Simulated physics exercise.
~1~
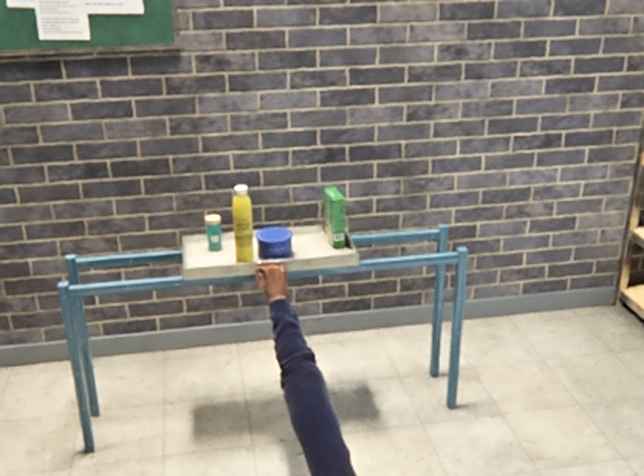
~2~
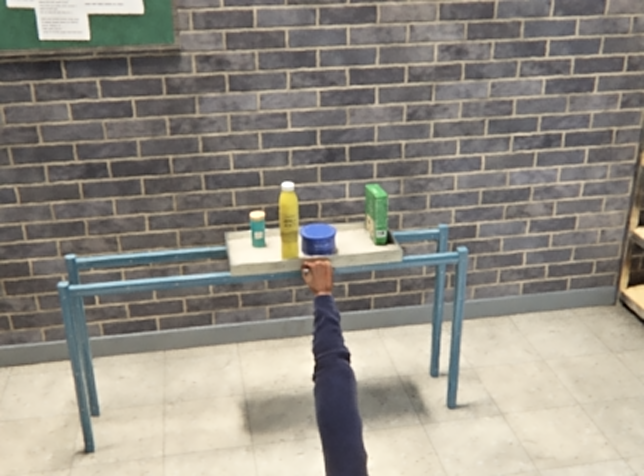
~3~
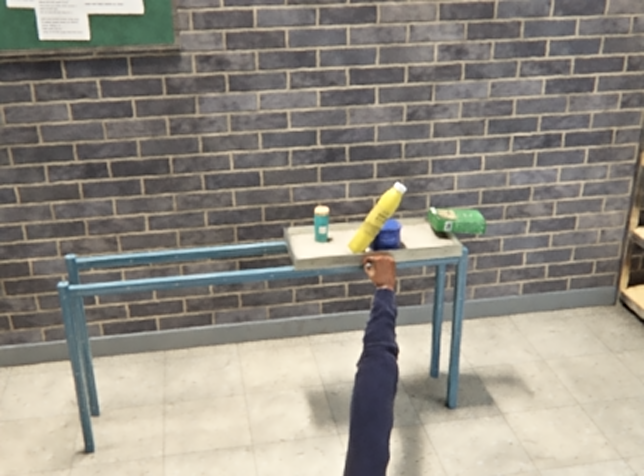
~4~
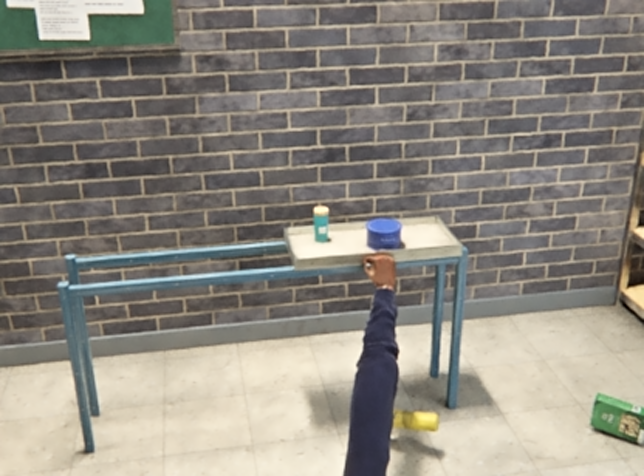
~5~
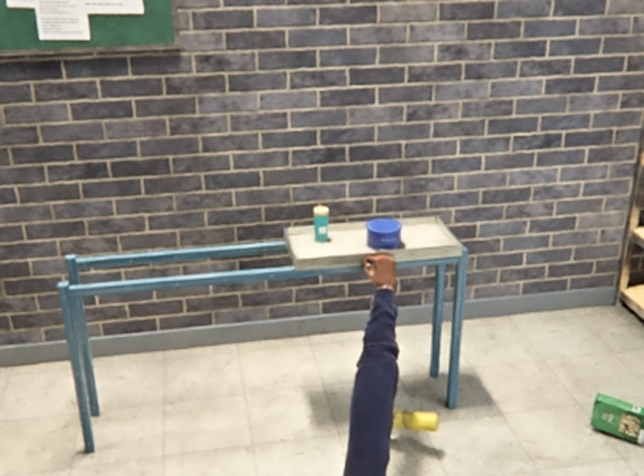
In this clip, a hand slides a tray holding a turquoise shaker, yellow bottle, blue tub and green packet right along a blue frame until it stops; the bottle and packet topple and fall to the floor, while the shaker stays upright beside the tub on the tray.
